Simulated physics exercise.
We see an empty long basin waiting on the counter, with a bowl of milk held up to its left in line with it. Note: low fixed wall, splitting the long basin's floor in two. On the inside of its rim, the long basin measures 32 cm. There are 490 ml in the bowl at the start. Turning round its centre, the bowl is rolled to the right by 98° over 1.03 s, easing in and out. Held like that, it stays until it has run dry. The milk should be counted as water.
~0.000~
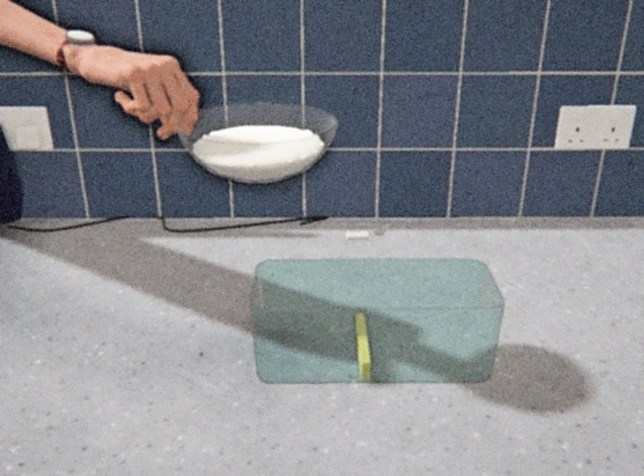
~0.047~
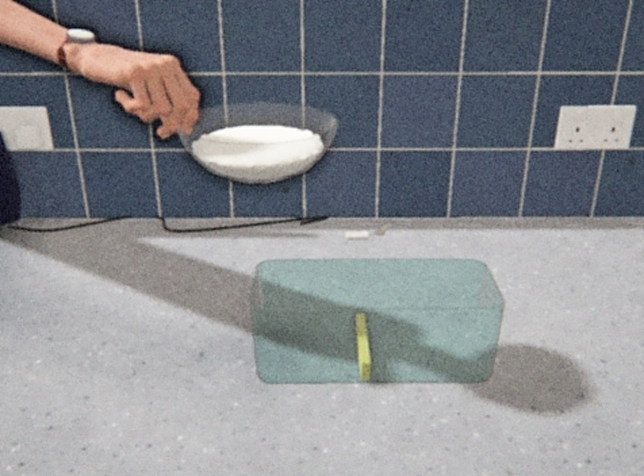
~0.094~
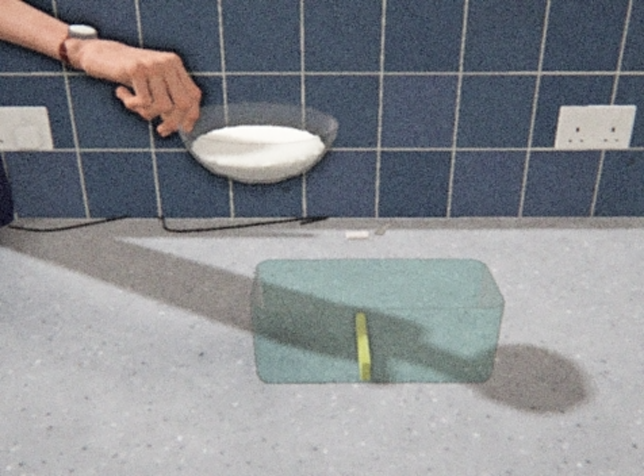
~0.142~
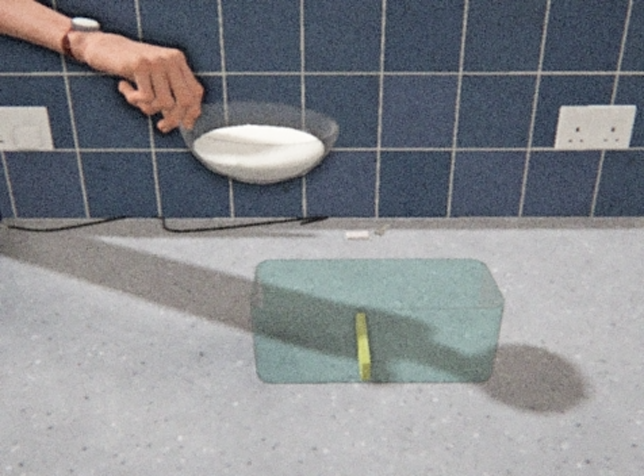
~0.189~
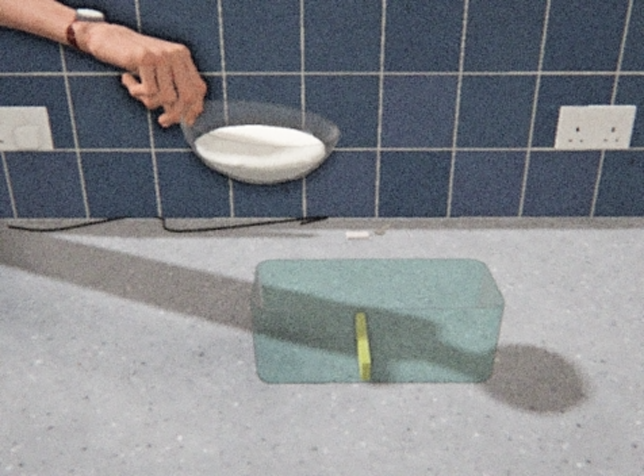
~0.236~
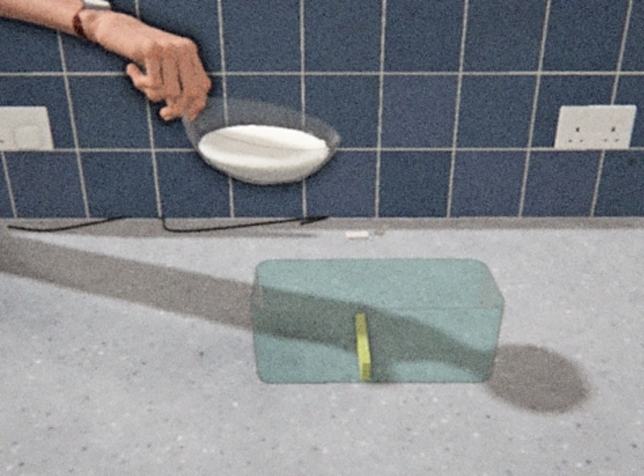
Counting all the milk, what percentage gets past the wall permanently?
The share past the wall is about 62 per cent.
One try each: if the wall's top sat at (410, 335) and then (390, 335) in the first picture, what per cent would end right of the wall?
10 % and 25 %.
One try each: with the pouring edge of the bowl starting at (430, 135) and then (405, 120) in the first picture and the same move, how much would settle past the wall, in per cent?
In turn about 80 and 85 per cent.
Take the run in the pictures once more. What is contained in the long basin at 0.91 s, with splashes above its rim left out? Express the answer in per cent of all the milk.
I reckon close to 94 per cent.
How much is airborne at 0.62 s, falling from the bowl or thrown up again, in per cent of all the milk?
I'd put it at about 54 percent.
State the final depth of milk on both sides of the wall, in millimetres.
About 10 mm left, about 14 mm right.
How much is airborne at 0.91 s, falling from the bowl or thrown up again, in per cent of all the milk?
Close to 7 in every hundred parts.
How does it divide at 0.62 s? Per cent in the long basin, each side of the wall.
Around 2 on the left side and 12 on the right side.
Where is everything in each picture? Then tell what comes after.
Tilt 0°; pouring edge (336, 123); surface from (193, 143) to (324, 143); the long basin's rim runs from (254, 284) to (494, 283); the wall's top is at (363, 338), in the first picture.
Tilt 1°; pouring edge (336, 124); surface from (193, 142) to (324, 143), in the second picture.
Tilt 2°; pouring edge (337, 126); surface from (194, 141) to (324, 144), in the third picture.
Tilt 5°; pouring edge (337, 129); surface from (195, 140) to (325, 145), in the fourth picture.
Tilt 8°; pouring edge (338, 134); surface from (197, 139) to (327, 147), in the fifth picture.
Tilt 12°; pouring edge (339, 140); surface from (199, 139) to (329, 148), in the sixth picture.
By 0.62 s the tilt is 65° and 32 per cent is still to pour, 2 is left of the wall and 12 right of it.
By 0.91 s the tilt is 95° and 0 per cent is still to pour, 31 is left of the wall and 62 right of it.
By 1.21 s the tilt is 98° and 0 per cent is still to pour, 36 is left of the wall and 63 right of it.
By 1.53 s the tilt is 98° and 0 per cent is still to pour, 37 is left of the wall and 62 right of it.
At rest 37 per cent lies left of the wall, 62 right of it and 1 outside.
